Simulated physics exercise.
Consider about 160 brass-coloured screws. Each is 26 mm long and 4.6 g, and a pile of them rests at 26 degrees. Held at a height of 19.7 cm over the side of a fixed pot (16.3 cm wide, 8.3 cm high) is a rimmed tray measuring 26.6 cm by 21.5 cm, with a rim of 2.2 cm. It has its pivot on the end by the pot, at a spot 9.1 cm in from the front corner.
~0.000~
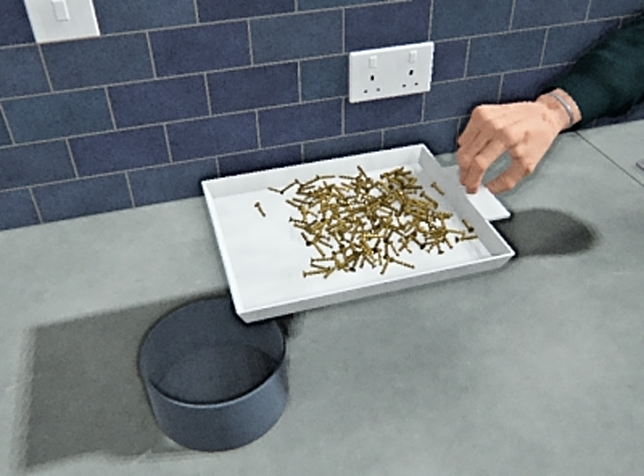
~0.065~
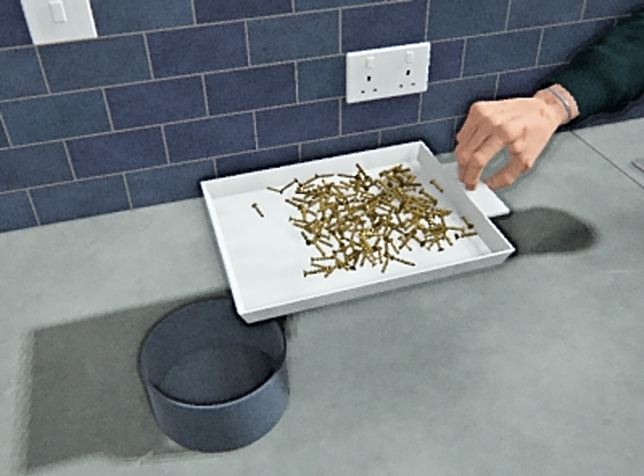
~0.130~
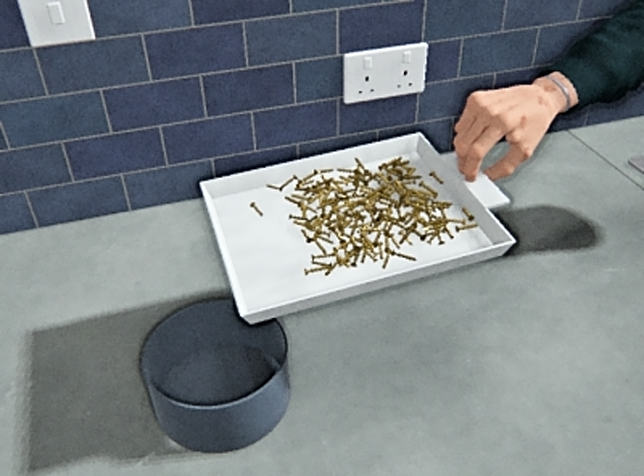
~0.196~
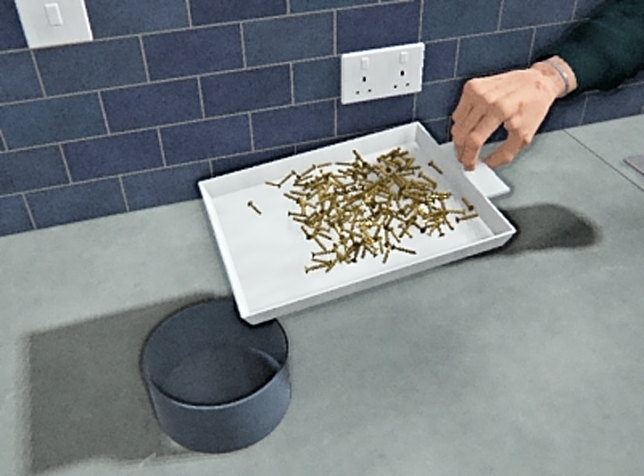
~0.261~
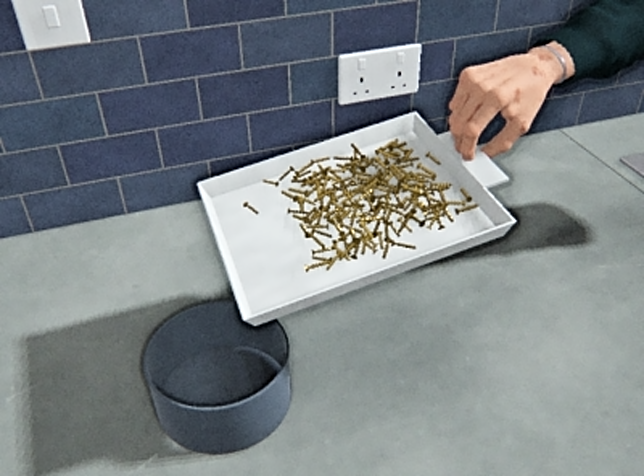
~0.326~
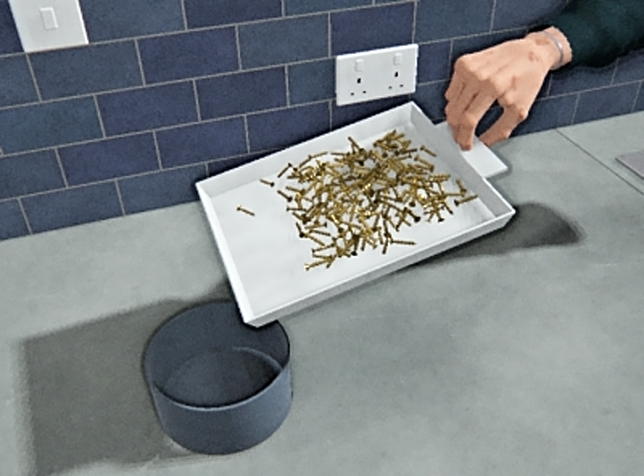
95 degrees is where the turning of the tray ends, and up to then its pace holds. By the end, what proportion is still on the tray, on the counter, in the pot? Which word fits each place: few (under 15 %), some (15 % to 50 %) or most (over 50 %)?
Left on the tray gets few; counter gets some; pot gets most.
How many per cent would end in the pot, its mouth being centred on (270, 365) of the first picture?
With the pot there, close to 50 per cent.
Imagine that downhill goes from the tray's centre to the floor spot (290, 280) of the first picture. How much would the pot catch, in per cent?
The share would be about 35 percent.
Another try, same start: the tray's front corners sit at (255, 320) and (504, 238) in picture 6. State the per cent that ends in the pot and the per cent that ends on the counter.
Split: Pot = 20, counter = 80.
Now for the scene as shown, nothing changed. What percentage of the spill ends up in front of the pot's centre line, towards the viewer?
Roughly 90 per cent.
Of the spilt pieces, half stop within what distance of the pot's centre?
Distance: Some 14 cm.
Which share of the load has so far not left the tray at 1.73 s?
Some 90 per cent of the load.
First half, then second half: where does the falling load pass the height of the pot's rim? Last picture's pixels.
Earlier half close to (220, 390), later half at (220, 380) in pixels.
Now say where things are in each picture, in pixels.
Tray tilt 0 degrees, front corners at (245, 305) and (503, 250); middle of the pieces at (368, 214); pot at (214, 348), in the first picture.
Tray tilt 1 degrees, front corners at (246, 306) and (503, 247); middle of the pieces at (368, 212), in the second picture.
Tray tilt 3 degrees, front corners at (248, 307) and (504, 238), lowest corner left front; middle of the pieces at (367, 207), in the third picture.
Tray tilt 6 degrees, front corners at (249, 309) and (504, 228), lowest corner left front; middle of the pieces at (367, 201), in the fourth picture.
Tray tilt 9 degrees, front corners at (250, 310) and (504, 219), lowest corner left front; middle of the pieces at (365, 195), in the fifth picture.
Tray tilt 12 degrees, front corners at (251, 312) and (503, 210), lowest corner left front; middle of the pieces at (364, 189); pot at (218, 352). The tray's pace is about 45 degrees a second, in the sixth picture.
After 1.17 s, tilt 51 degrees; the tray holds 95 %, the pot 0 %.
After 1.73 s, tilt 76 degrees; the tray holds 90 %, the pot 5 %.
Then, at 2.35 s, tilt 95 degrees; the tray holds 0 %, the pot 65 %.
In the end, at 3.1 s, tray 0 %, counter 35 %, pot 65 %.
